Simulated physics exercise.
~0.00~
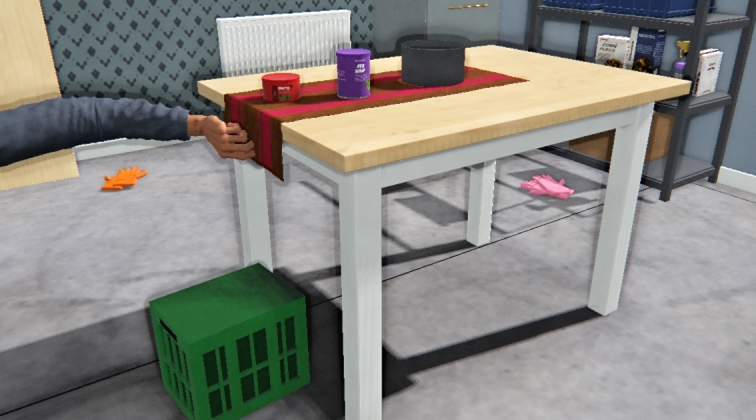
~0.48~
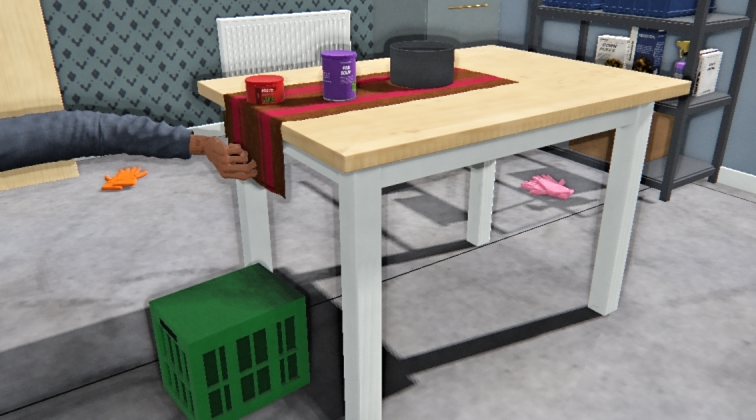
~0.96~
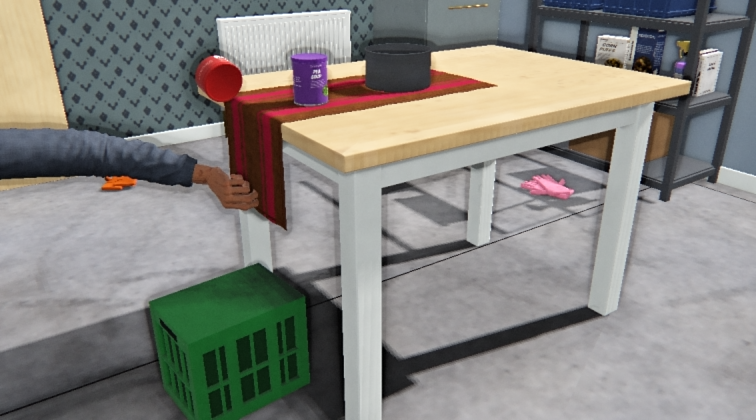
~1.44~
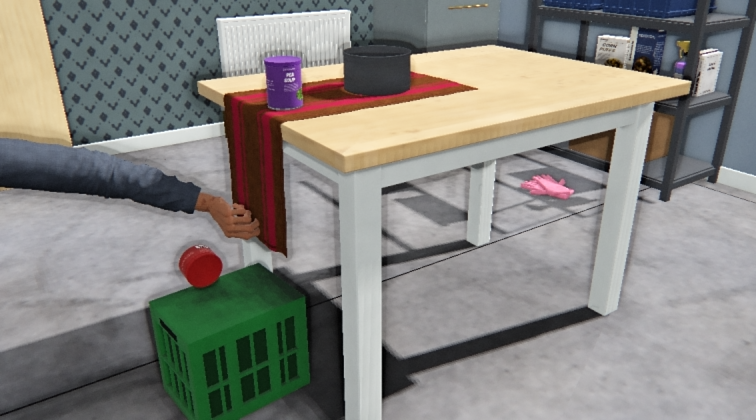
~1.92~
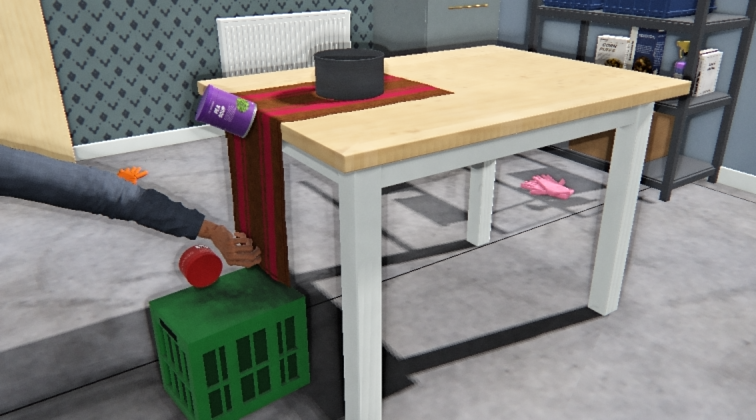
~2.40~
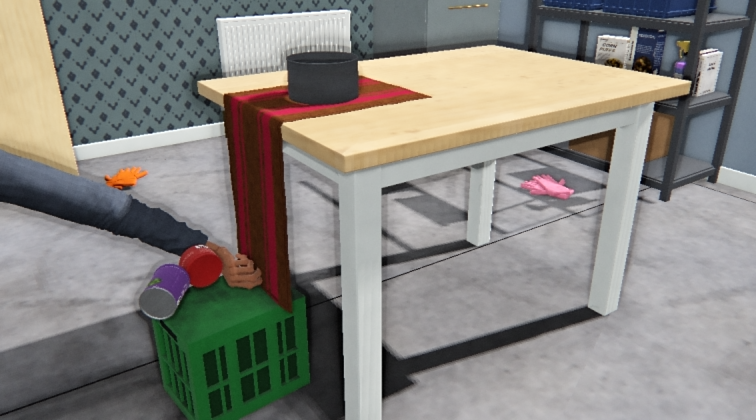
The clip shows a hand pulling a brown and red scarf down off the left end of a table, carrying a pot along as a red tub, then a purple tin, drop toward a green crate. Finally, the hem reaches the crate and the pot remains on the table.
